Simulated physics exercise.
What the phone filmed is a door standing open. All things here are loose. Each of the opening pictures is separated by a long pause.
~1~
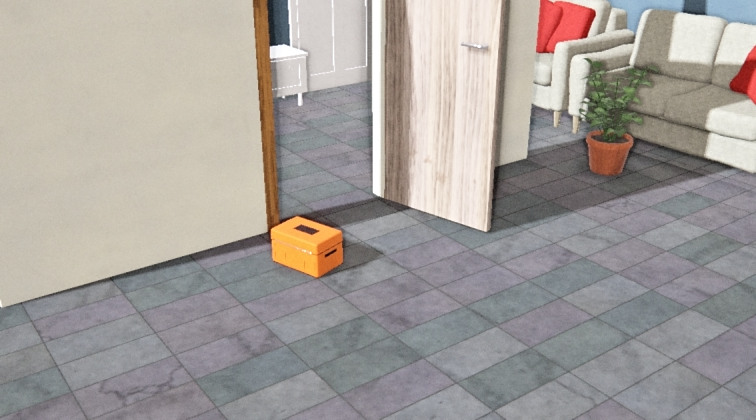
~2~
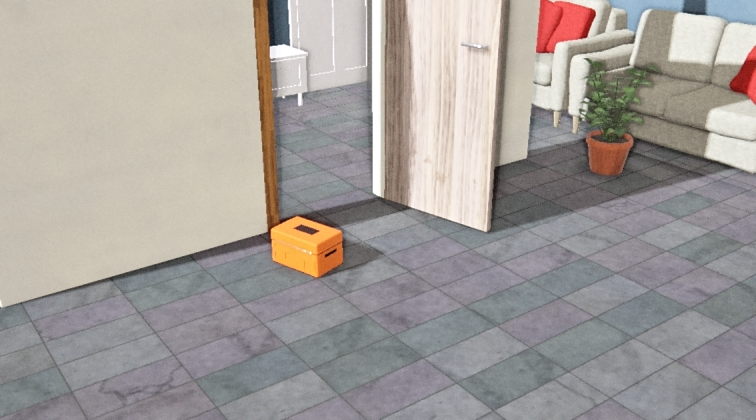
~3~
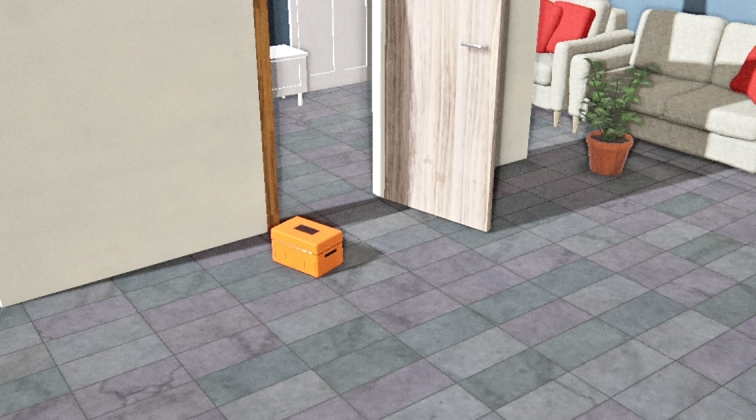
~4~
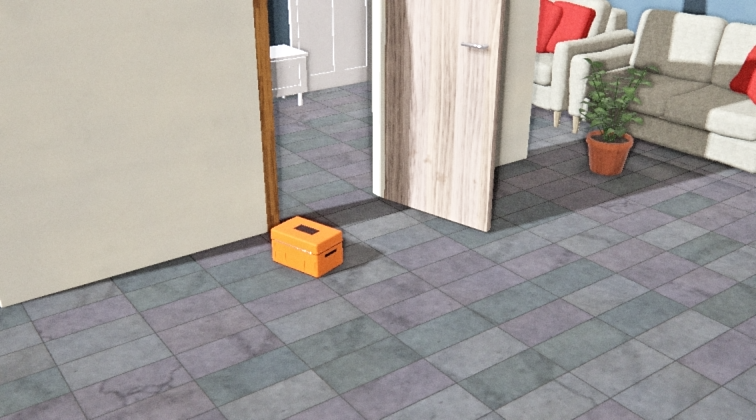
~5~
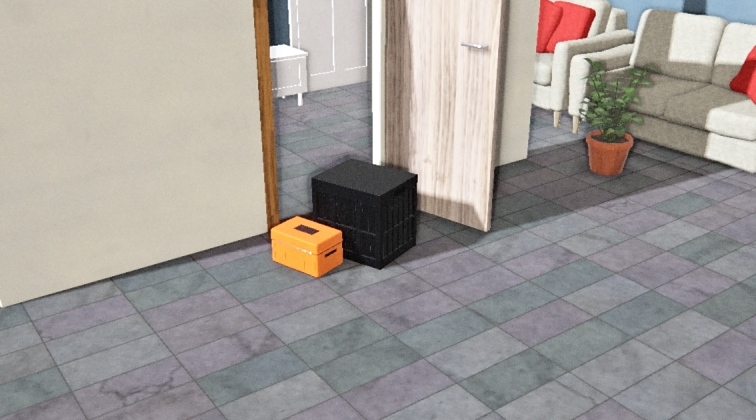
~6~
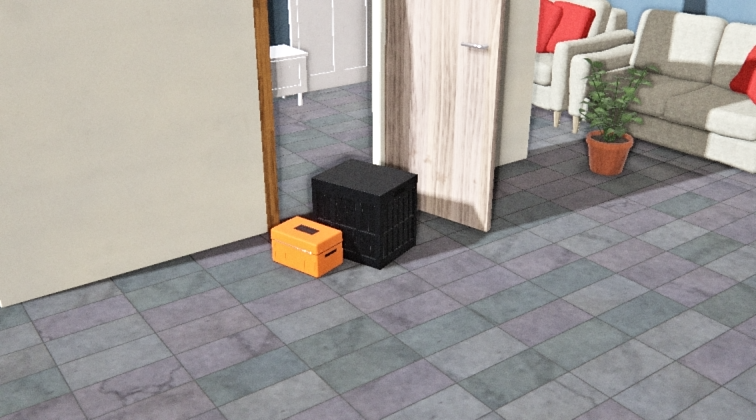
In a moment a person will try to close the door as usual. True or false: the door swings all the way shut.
False - it remains partly open.
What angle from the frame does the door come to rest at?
Some 70°.
Then, 0.50 s past the last view, door 91° open.
Then, 0.80 s past the last view, door 74° open.
Finally, door 69° open; both still in place. Final places as the last picture's camera would see them, black chest near (363, 212).
